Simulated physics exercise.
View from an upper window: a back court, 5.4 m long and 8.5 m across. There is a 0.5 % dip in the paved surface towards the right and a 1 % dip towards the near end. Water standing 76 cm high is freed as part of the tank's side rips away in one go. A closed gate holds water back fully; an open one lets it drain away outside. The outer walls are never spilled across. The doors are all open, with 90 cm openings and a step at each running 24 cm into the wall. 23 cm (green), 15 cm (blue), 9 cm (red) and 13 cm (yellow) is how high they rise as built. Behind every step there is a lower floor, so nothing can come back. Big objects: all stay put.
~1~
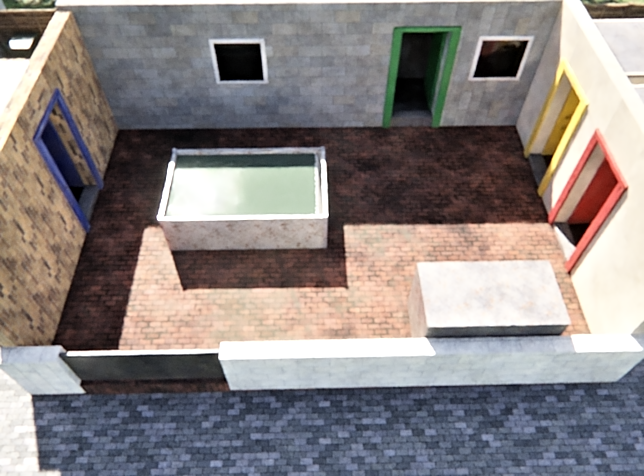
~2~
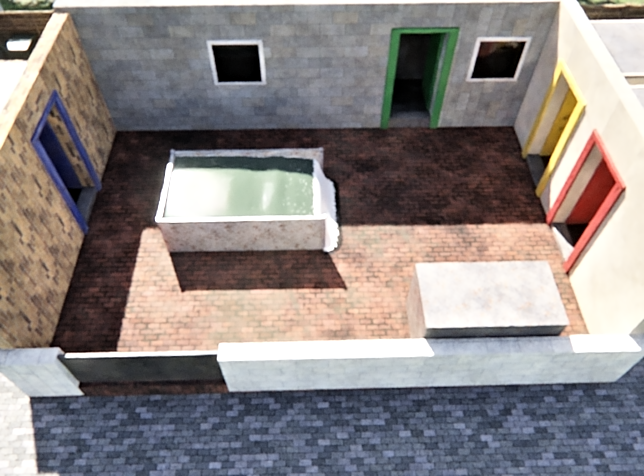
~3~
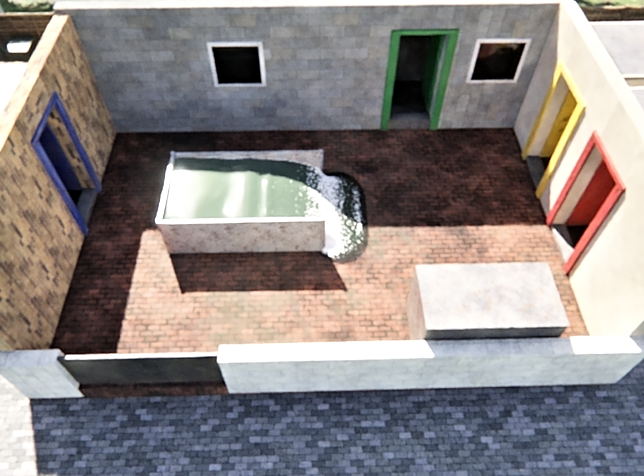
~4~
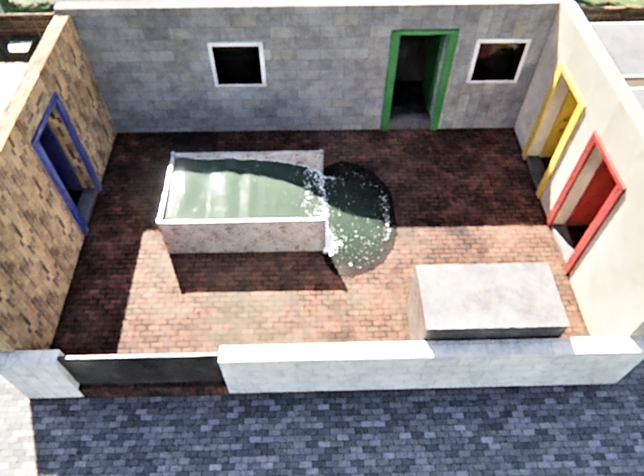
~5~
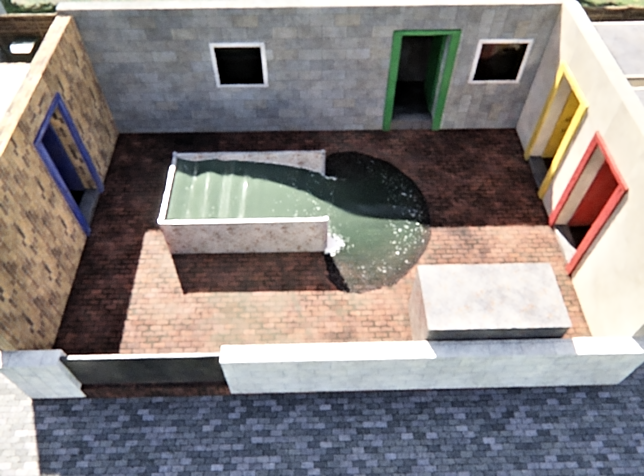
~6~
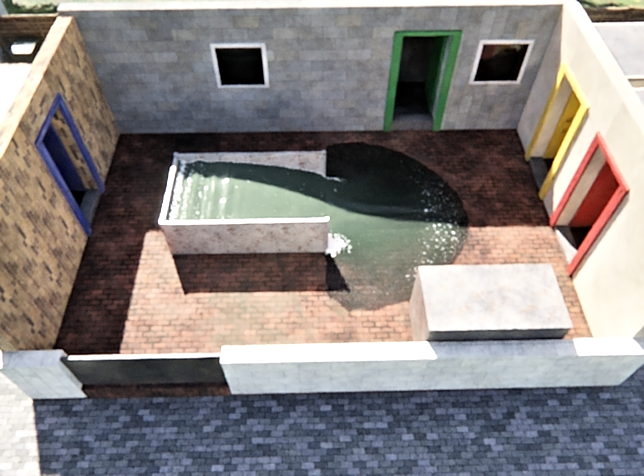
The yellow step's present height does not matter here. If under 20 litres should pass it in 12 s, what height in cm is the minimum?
The minimum is around 24 cm.
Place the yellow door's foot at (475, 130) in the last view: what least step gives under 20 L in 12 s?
21 cm.
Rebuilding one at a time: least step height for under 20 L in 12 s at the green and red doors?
Roughly 8.5 cm for the green door and roughly 26 cm for the red door.
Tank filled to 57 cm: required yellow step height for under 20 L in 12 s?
Then around 17 centimetres.
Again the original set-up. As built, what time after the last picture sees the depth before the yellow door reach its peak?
Roughly at 2.0 s.
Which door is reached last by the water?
Blue.
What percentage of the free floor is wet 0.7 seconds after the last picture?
Approximately 40 %.
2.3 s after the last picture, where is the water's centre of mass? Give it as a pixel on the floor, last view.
About (410, 221).
Then, 0.7 s after the last picture water covers 40 % of the floor, deepest (32 cm) near (337, 222); 18 cm at the yellow door, 1 litre in over its 13 cm step.
Then, 2.3 s after the last picture water covers 50 % of the floor, deepest (37 cm) near (602, 364); 29 cm at the yellow door, 99 litres in over its 13 cm step.
Then, 11.3 s after the last picture water covers 95 % of the floor, deepest (12 cm) near (602, 364); 8 cm at the yellow door, 193 litres in over its 13 cm step.
At the yellow door as built, the water peaked near 29 cm, 2.1 s after the last picture.
Run again over the same 12 s with other heights there, 66 litres in over 19.5 cm, 2 litres over 30.5 cm. The limit of 20 litres is kept from about 24 cm up.
